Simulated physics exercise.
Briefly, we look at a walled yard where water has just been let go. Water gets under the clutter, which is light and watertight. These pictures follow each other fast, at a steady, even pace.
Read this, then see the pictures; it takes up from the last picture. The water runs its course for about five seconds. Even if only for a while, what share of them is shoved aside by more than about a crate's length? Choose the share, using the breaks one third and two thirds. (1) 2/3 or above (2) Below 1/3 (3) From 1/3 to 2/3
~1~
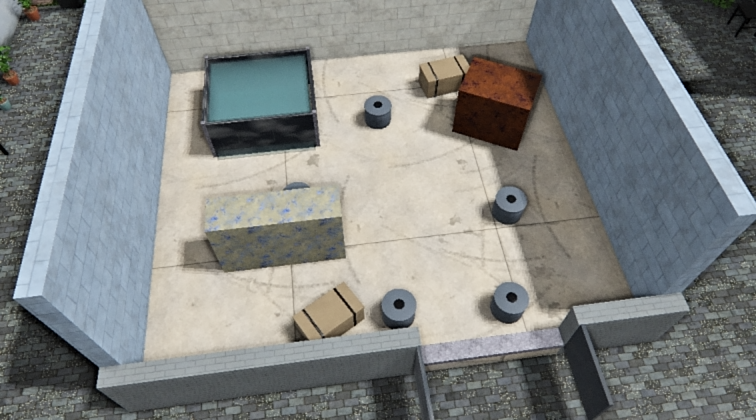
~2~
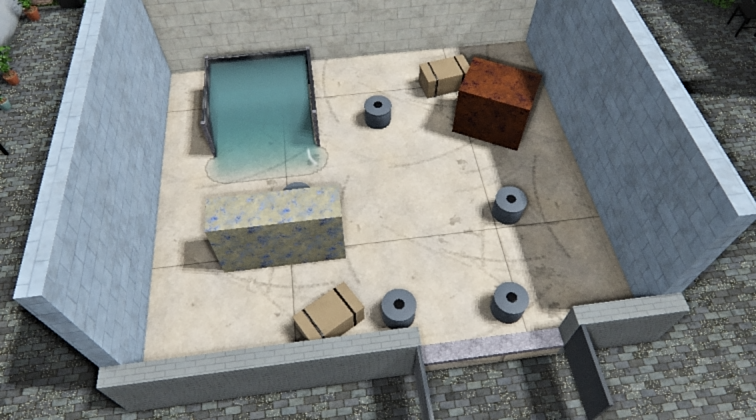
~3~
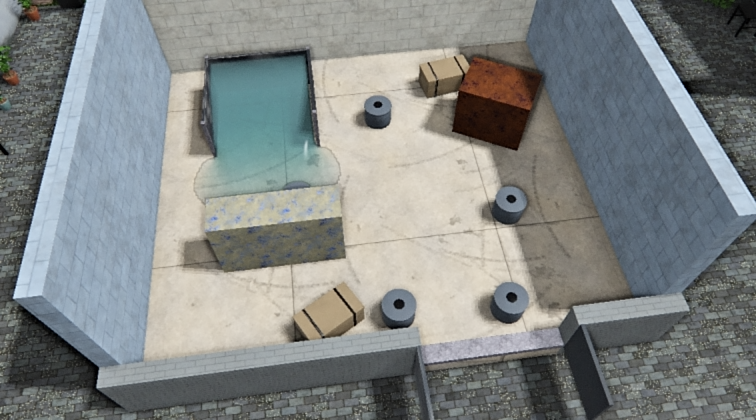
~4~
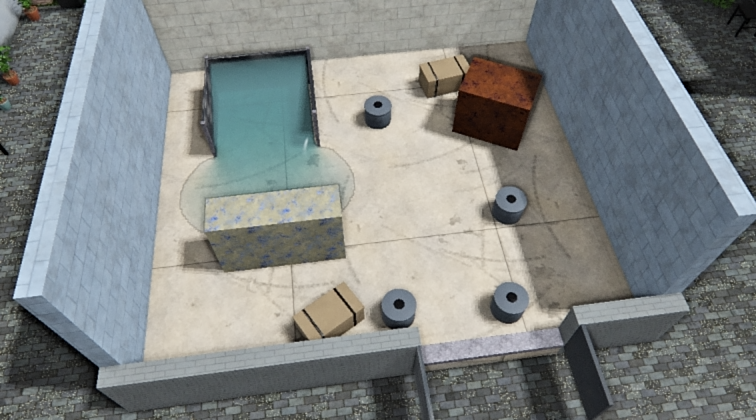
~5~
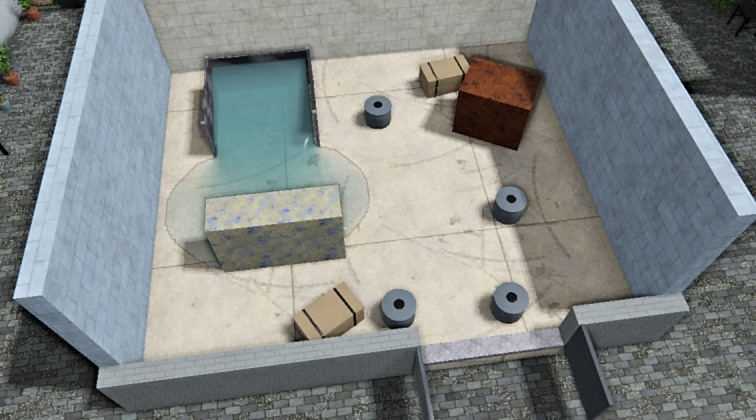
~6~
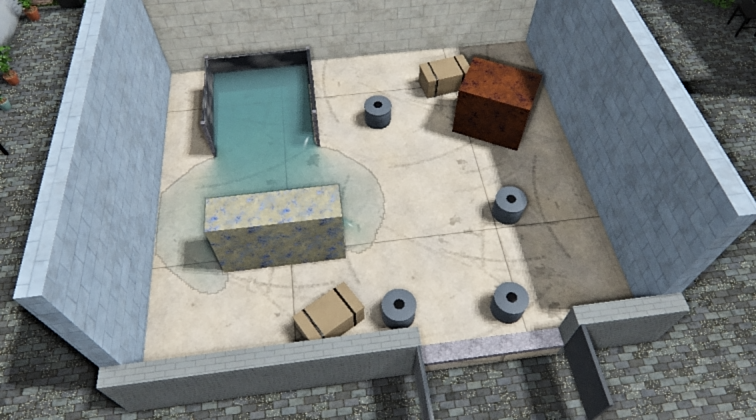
2/3 or above (1).
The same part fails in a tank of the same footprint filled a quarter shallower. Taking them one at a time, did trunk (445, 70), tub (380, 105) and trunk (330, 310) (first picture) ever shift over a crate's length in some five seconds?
The first stayed below the mark, the next stayed below the mark, and the last passed the mark.
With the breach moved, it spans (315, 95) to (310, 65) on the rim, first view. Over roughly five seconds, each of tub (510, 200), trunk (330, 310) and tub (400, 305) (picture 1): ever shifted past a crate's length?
Listed in turn, ends up that far off, never travels that far, never travels that far.
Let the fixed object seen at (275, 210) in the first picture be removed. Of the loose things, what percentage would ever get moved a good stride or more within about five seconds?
I'd put it near 60 per cent of the things.
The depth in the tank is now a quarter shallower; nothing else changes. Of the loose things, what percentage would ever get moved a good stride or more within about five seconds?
Something like 40 % of the loose things.
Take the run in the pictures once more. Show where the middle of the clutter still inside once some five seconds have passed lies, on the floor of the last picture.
Their centre sits close to (475, 181) on the floor of the last picture.
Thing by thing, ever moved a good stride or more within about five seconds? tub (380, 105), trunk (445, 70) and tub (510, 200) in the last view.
In sequence: Fell short, fell short, covered the distance.
A moment on, 0 of 7 are well off their spots; 1 afloat.
Next, 1 of 7 are well off their spots; 0 afloat.
Later, 4 of 7 are well off their spots; 1 afloat.
In the end, 4 of 7 are well off their spots, and 5 have been at some point; 3 afloat.
